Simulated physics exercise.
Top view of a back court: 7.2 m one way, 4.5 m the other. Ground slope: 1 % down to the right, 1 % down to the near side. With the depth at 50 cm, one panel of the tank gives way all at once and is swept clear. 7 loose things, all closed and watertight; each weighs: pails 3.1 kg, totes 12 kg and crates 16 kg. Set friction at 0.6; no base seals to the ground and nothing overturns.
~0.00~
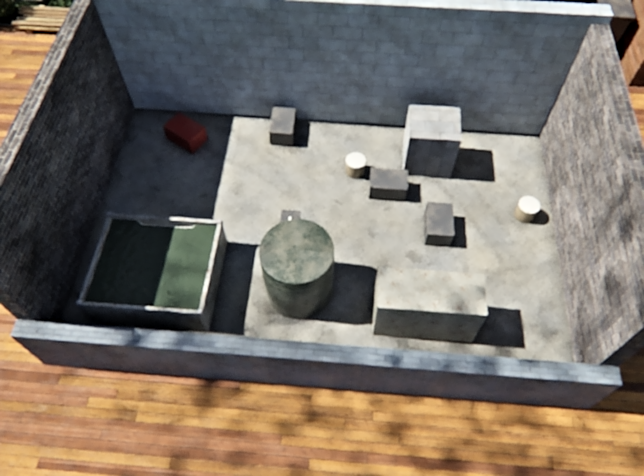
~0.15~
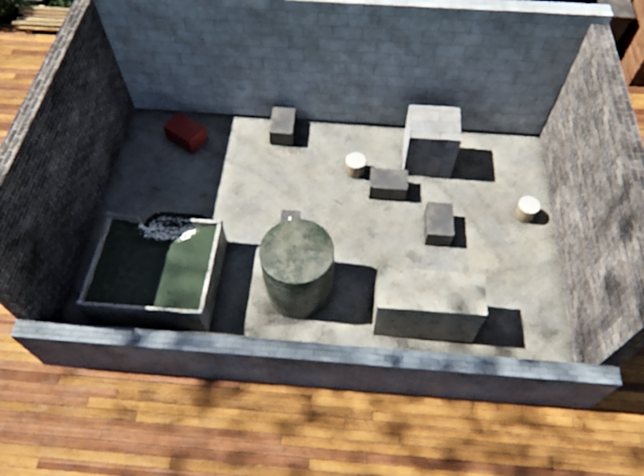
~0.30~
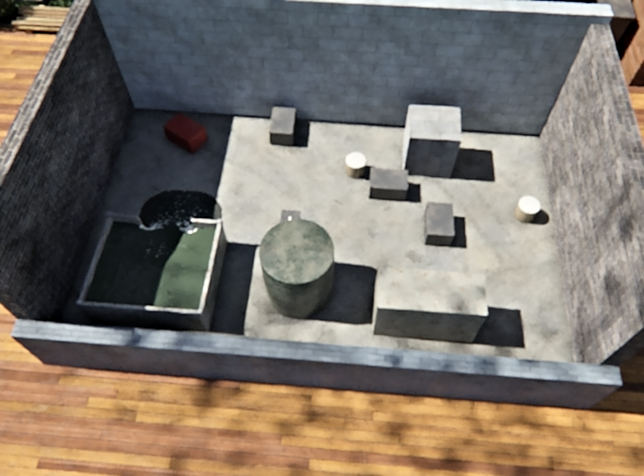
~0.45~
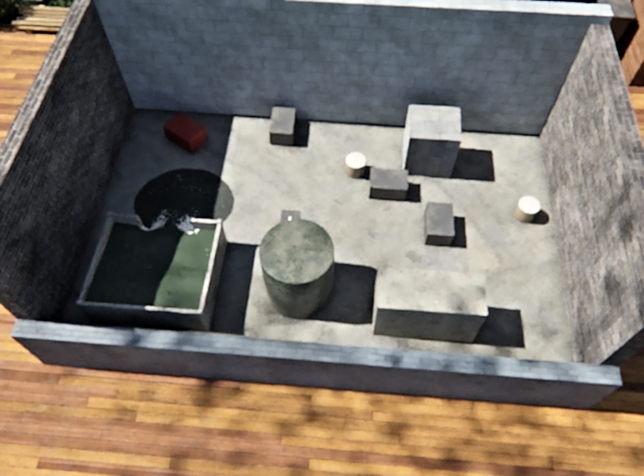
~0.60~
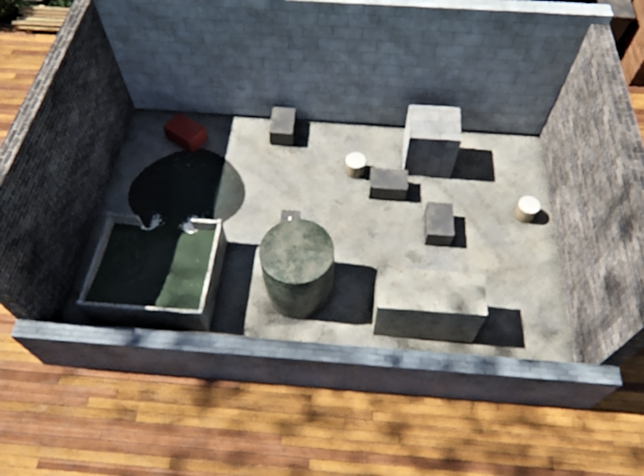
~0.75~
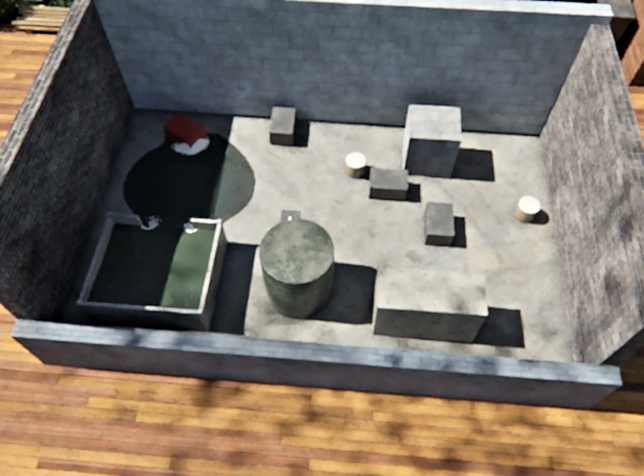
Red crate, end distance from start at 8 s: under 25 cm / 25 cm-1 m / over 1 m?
Over 1 m.
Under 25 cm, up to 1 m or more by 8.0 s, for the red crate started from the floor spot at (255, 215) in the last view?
Outcome: It sits still.
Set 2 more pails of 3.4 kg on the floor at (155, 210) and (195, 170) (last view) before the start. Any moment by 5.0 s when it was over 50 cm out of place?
Beyond the mark, beyond the mark.
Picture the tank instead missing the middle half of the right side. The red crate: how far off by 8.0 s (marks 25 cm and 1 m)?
So the red crate keeps its position.
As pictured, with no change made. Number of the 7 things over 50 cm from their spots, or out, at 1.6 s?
By my tally, 0.
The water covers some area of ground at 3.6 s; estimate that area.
Around 14 m2 of it.
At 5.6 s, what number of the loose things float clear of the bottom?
By my count, 1.
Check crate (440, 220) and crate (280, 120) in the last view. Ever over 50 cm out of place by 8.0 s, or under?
Within the limit, then beyond the limit.
After 1.6 s the red crate is near (194, 107), 0.5 m from its start, aground; 0 afloat.
After 3.6 s the red crate is near (232, 115), 0.8 m from its start, afloat; 2 afloat.
After 5.6 s the red crate is near (339, 133), 2.6 m from its start, aground; 1 afloat.
After 8.0 s the red crate is near (399, 193), 3.8 m from its start, aground; 0 afloat.
